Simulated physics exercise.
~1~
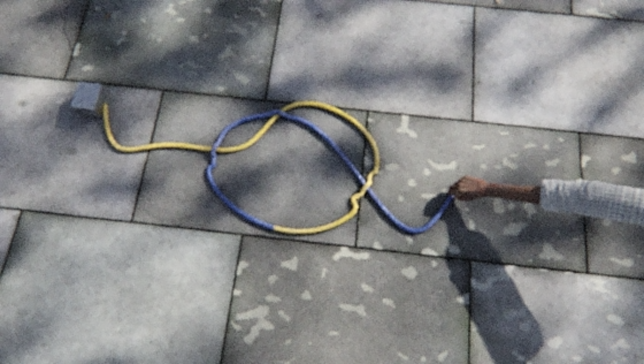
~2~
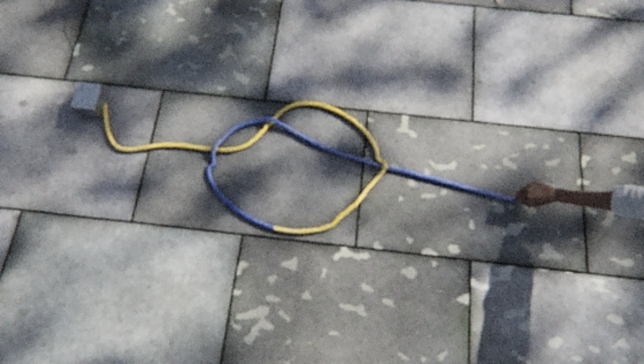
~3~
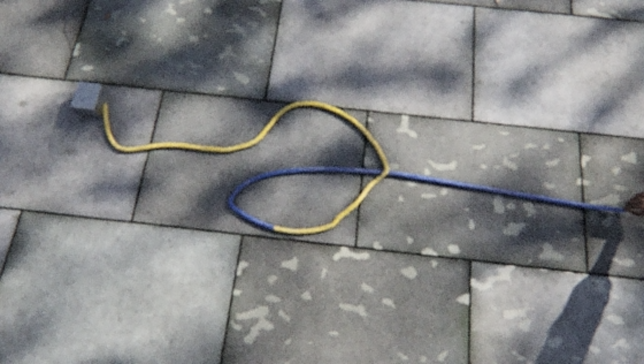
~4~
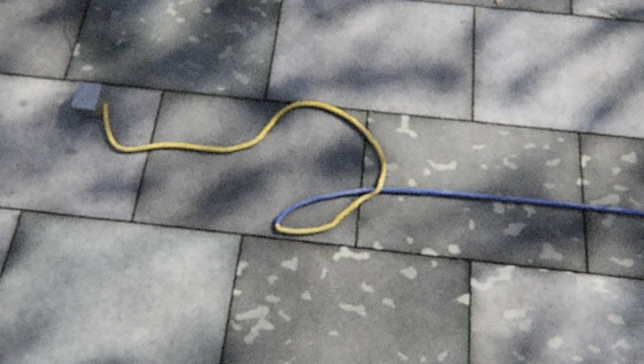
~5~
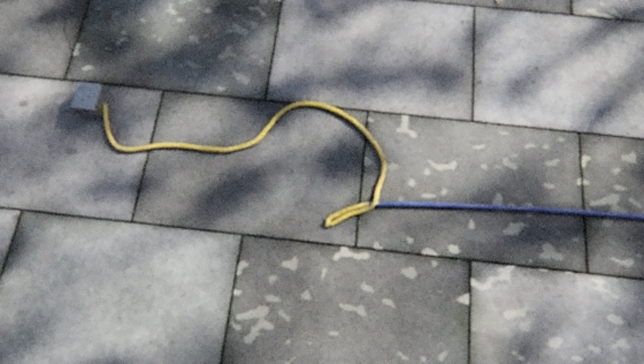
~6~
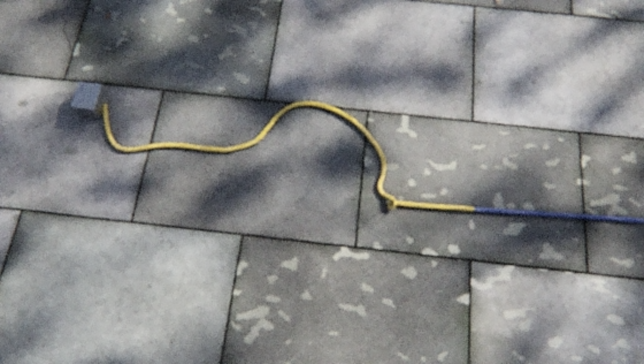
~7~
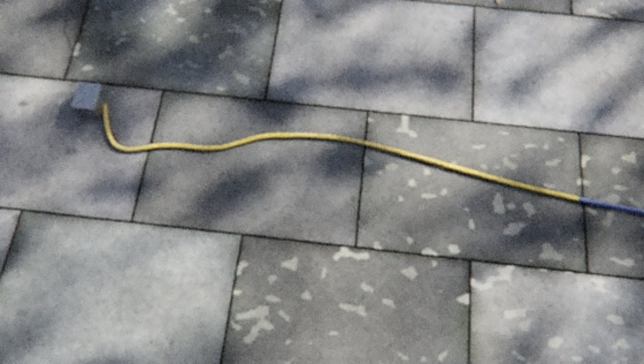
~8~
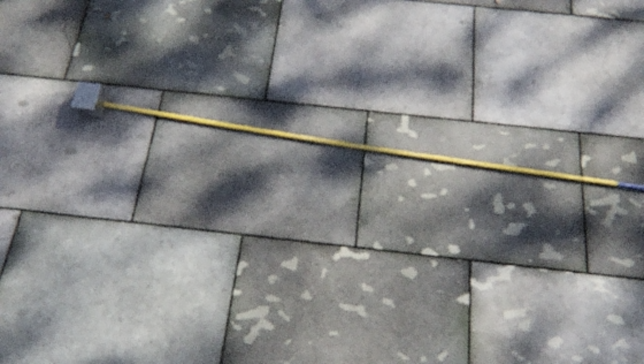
In this clip, a hand pulls the blue end of a looped yellow and blue rope to the right across stone paving, while the yellow end stays fixed at a small block. The loops shrink and open without knotting, and the rope ends up straight.
